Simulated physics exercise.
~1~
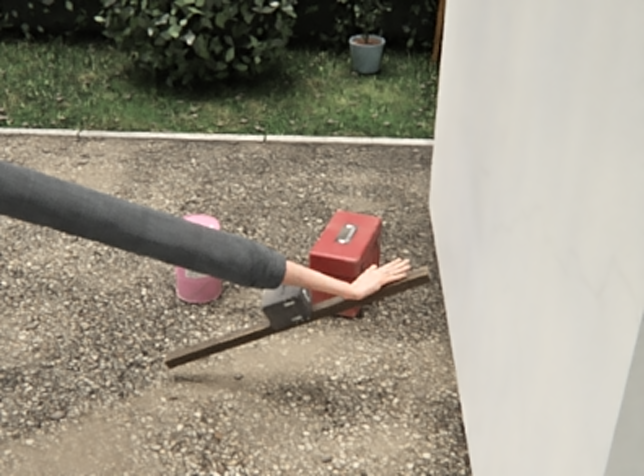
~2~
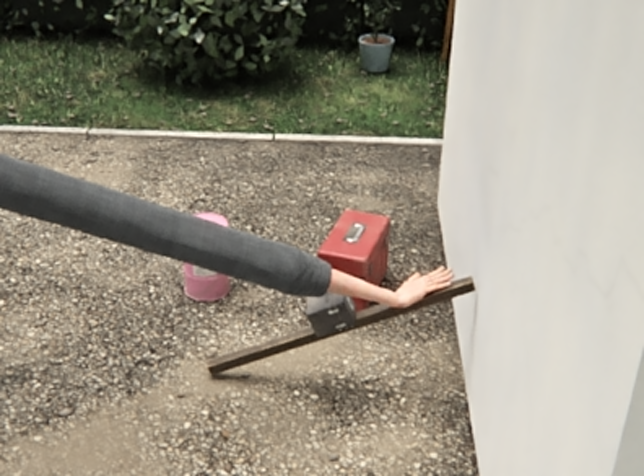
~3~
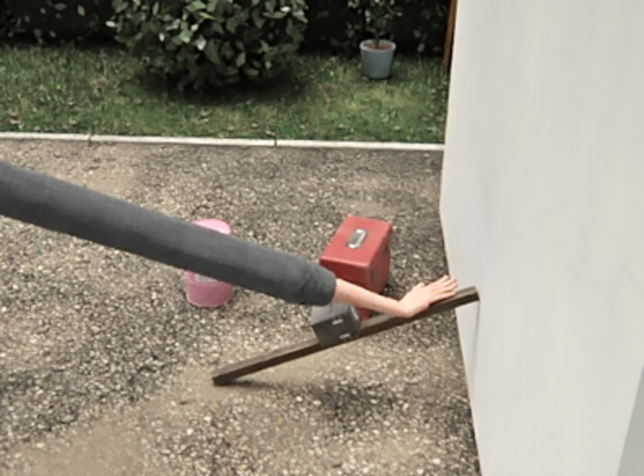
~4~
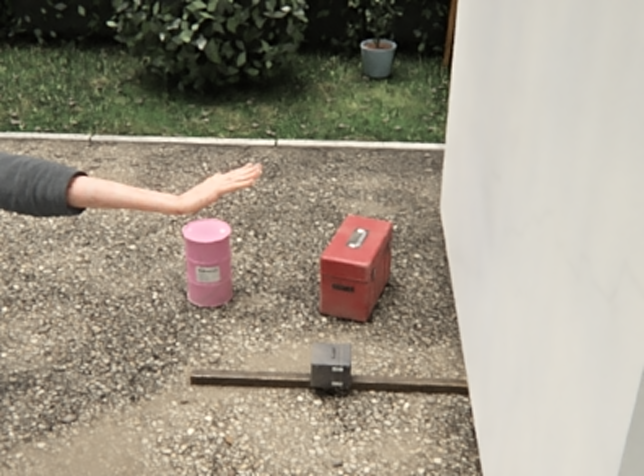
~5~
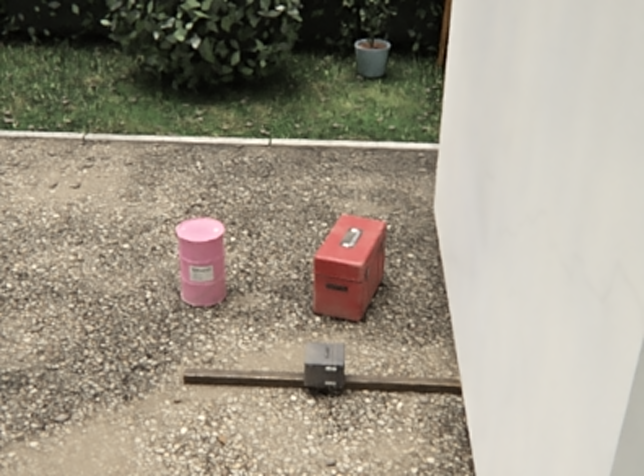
On a gravelly patio beside a white wall, a hand held a dark pole slanted against the wall near a pink canister and a red toolbox, then let go and drew back, and the pole slid down and ended up flat on the ground.
